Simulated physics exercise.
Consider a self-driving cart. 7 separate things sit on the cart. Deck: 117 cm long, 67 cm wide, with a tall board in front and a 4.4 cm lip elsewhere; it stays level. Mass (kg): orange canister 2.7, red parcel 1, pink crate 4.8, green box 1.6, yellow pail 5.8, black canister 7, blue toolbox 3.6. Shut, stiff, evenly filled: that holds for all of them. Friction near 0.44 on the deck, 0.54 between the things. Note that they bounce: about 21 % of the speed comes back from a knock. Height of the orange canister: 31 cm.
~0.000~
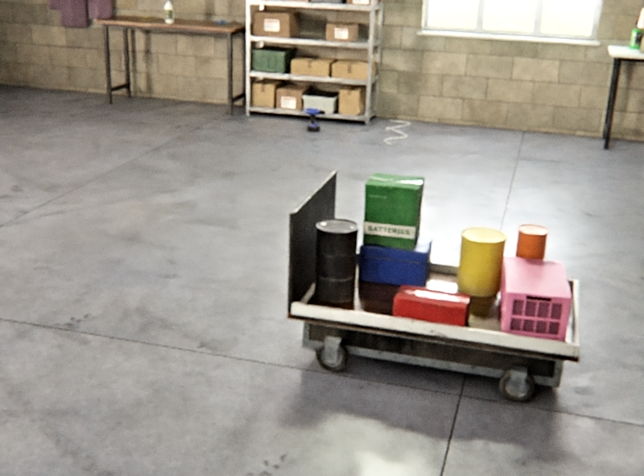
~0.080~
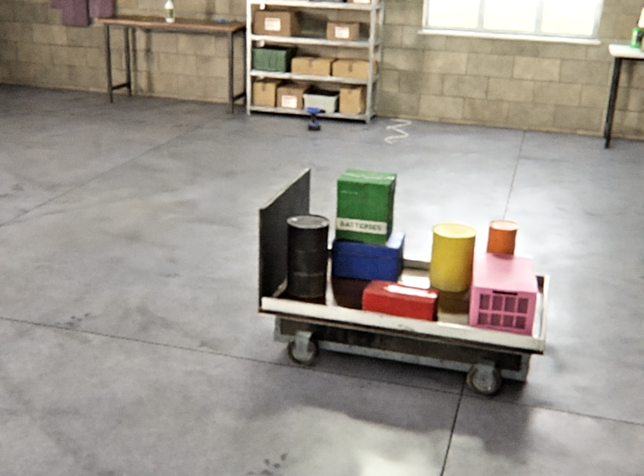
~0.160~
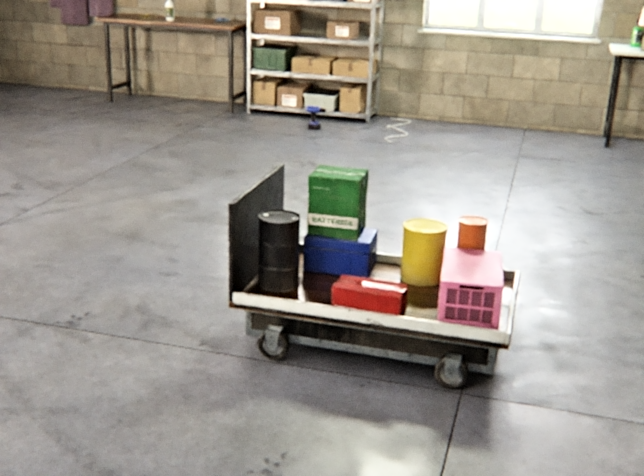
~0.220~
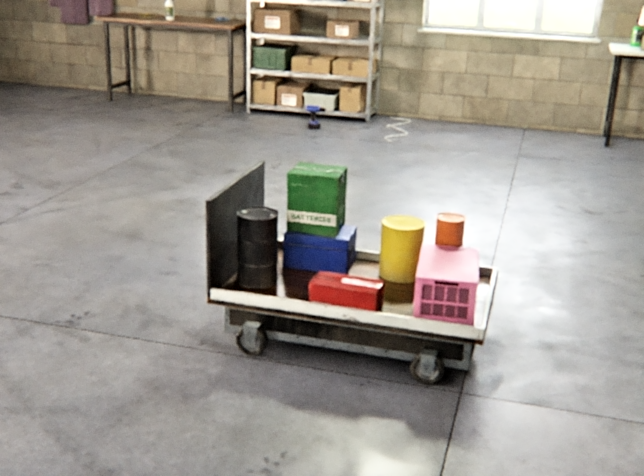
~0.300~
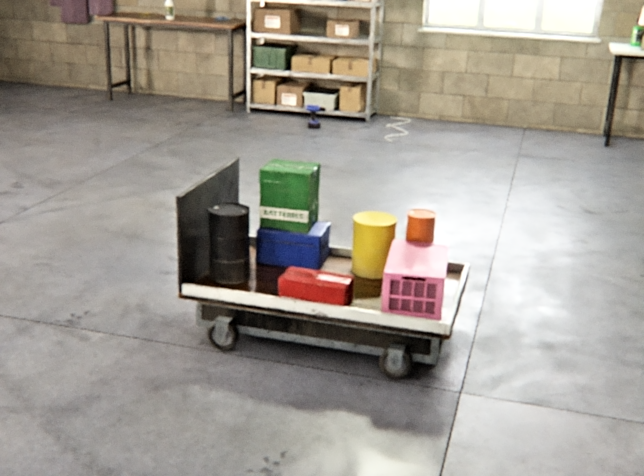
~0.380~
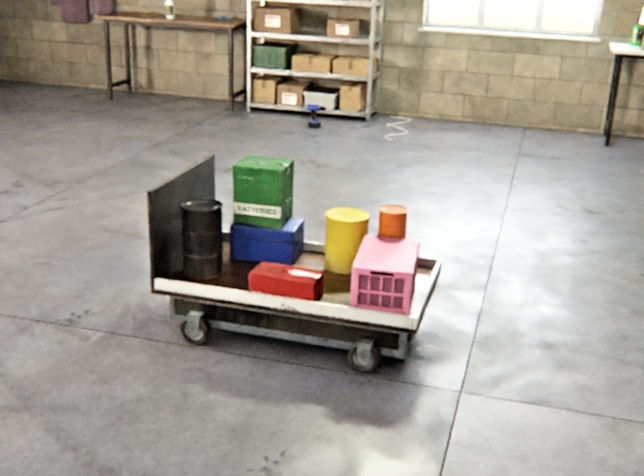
A flatbed cart loaded with a green box, canisters, a yellow pail and a pink crate rolling leftward across a concrete workshop floor.
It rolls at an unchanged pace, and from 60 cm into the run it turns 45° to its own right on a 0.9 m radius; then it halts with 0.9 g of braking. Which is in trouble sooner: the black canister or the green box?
The first of the two.
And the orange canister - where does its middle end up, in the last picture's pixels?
Close to pixel (258, 184) in the final view.
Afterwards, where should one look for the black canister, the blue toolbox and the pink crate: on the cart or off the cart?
Observed: Black canister exits its support; blue toolbox remains in bounds; pink crate remains in bounds.
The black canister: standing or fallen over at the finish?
Here's what happens: The black canister comes down.
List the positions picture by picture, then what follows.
In the first frame, 0 cm covered; black canister (336, 260); green box (393, 211).
In the second frame, 14 cm covered; pink crate (502, 292); yellow pail (452, 257).
In the third frame, 27 cm covered; blue toolbox (341, 250).
In the fourth frame, 37 cm covered; red parcel (347, 294); pink crate (447, 283).
In the fifth frame, 51 cm covered; yellow pail (374, 245); blue toolbox (294, 243).
In the sixth frame, 65 cm covered; black canister (203, 238); green box (264, 191).
After 0.78 s, 133 cm covered, turned 37°; black canister 42° off upright near (125, 188); green box moved 26 cm near (185, 162); blue toolbox moved 21 cm.
After 1.18 s, 177 cm covered, turned 45°, stopped; black canister now off the cart; green box moved 28 cm near (168, 137); blue toolbox moved 25 cm.
In the end (2.5 s), off the cart, black canister; not toppled but over 10 cm from the start, orange canister, red parcel, pink crate, green box, yellow pail and blue toolbox. At the end, from the last picture's camera, green box near (168, 137). Black canister went at 0.76 s; green box was never lost.
